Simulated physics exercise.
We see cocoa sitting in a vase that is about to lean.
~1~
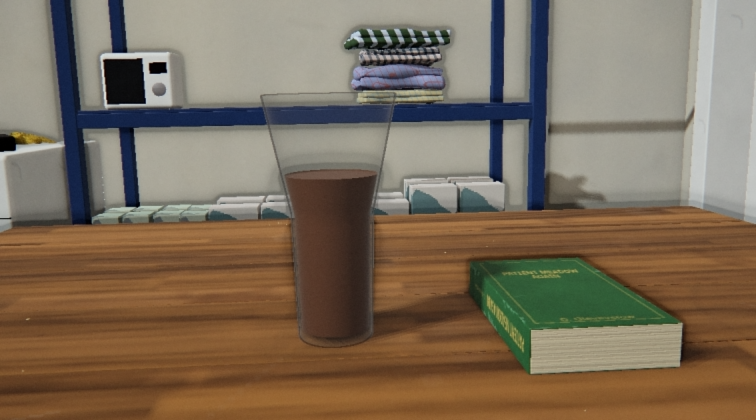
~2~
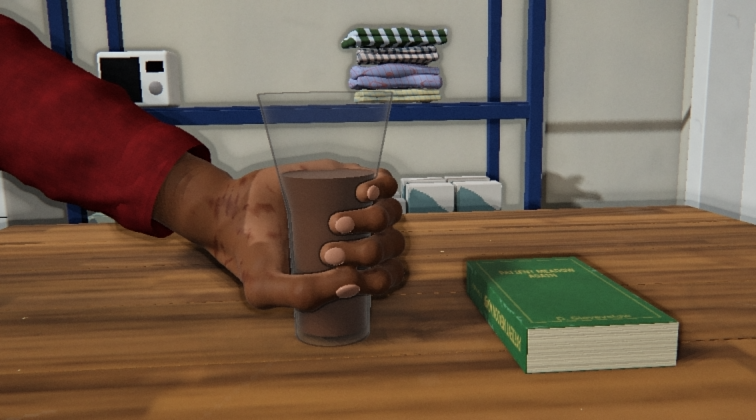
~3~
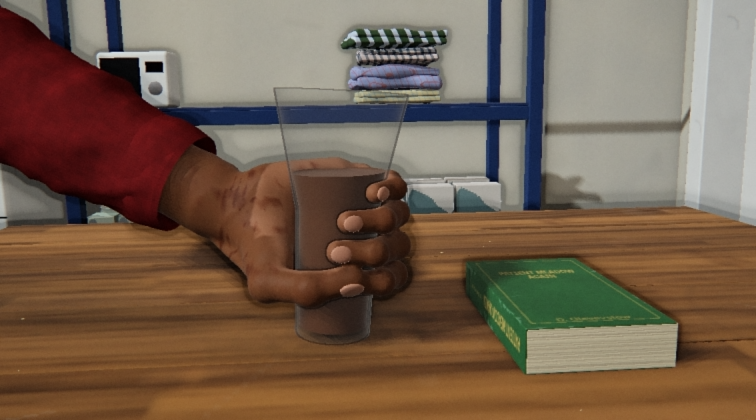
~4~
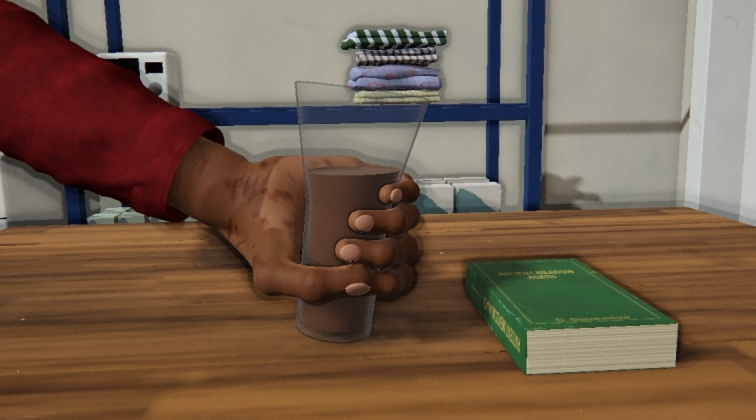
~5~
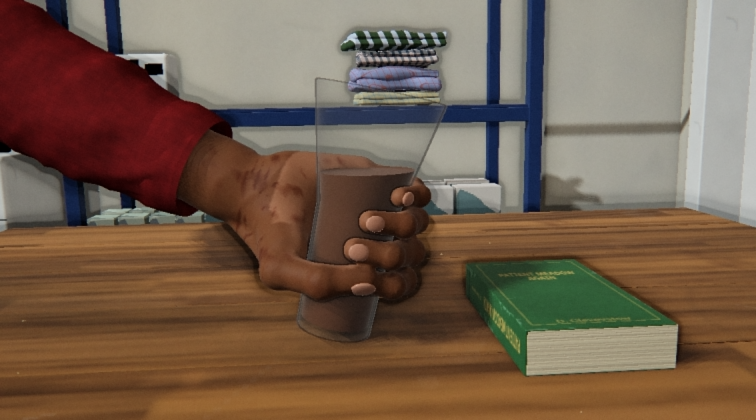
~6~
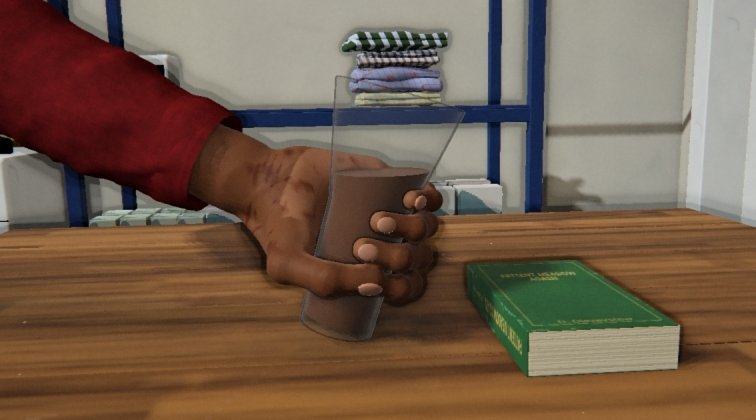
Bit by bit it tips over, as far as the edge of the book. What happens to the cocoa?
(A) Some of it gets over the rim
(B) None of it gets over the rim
A, some of it gets over the rim.
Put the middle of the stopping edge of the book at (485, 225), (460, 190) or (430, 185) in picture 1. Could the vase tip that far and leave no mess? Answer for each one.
In order: Survives; survives; survives.
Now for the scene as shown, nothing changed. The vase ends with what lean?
Lean at rest: Roughly 70° from vertical.
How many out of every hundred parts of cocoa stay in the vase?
Roughly 50 %.
Shortly, the vase leans by about 40°; none is lost.
Then, the vase leans by about 60°; it has lost some; nearly all of the cocoa is inside.
At the finish, the vase leans by about 70°, against the book; it has lost some; about half of the cocoa is inside.
